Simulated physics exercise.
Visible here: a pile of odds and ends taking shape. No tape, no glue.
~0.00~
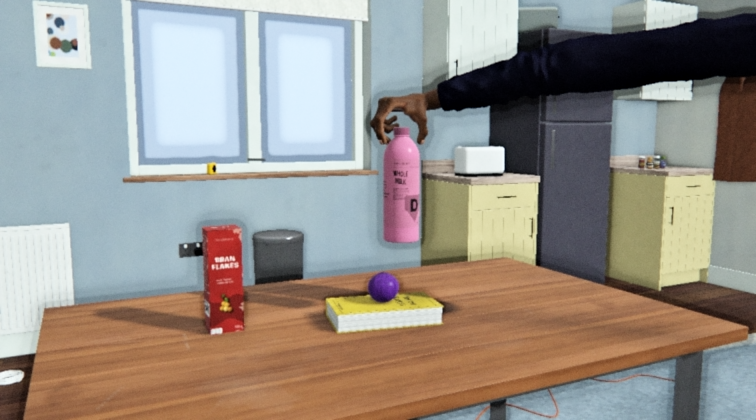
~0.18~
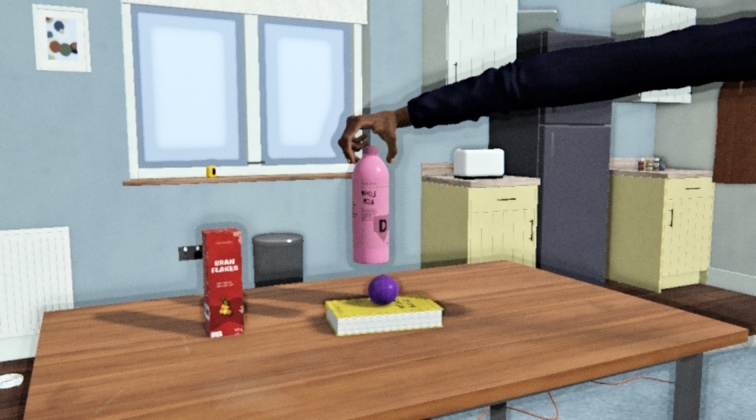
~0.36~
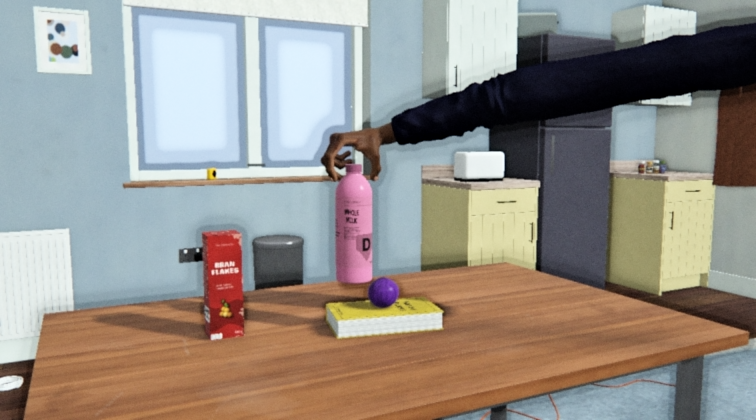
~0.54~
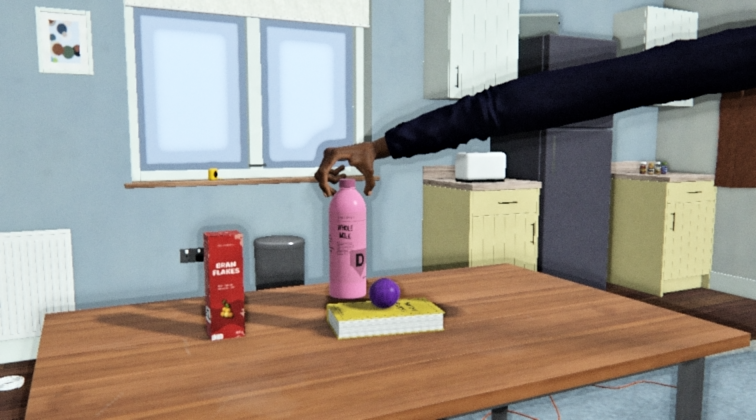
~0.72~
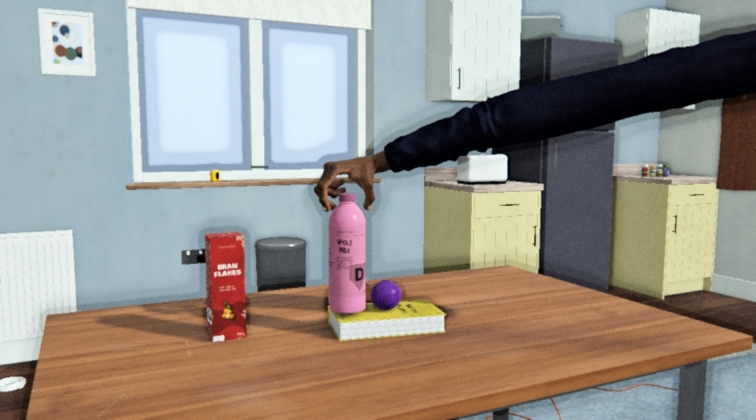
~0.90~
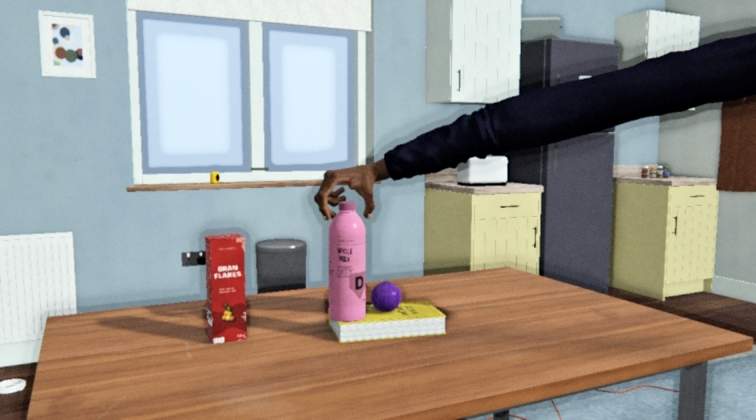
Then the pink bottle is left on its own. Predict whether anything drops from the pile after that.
Nothing drops.
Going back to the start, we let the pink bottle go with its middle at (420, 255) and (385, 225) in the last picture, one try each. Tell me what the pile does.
Case one: The pile stands firm; case two: It topples.
Around 1.50 s, nothing moves.
Around 2.20 s, pink bottle resting near (347, 260).
Finally (4.0 s), all 4 still in place. Final places as the last picture's camera would see them, pink bottle near (347, 260). The pile stays up.
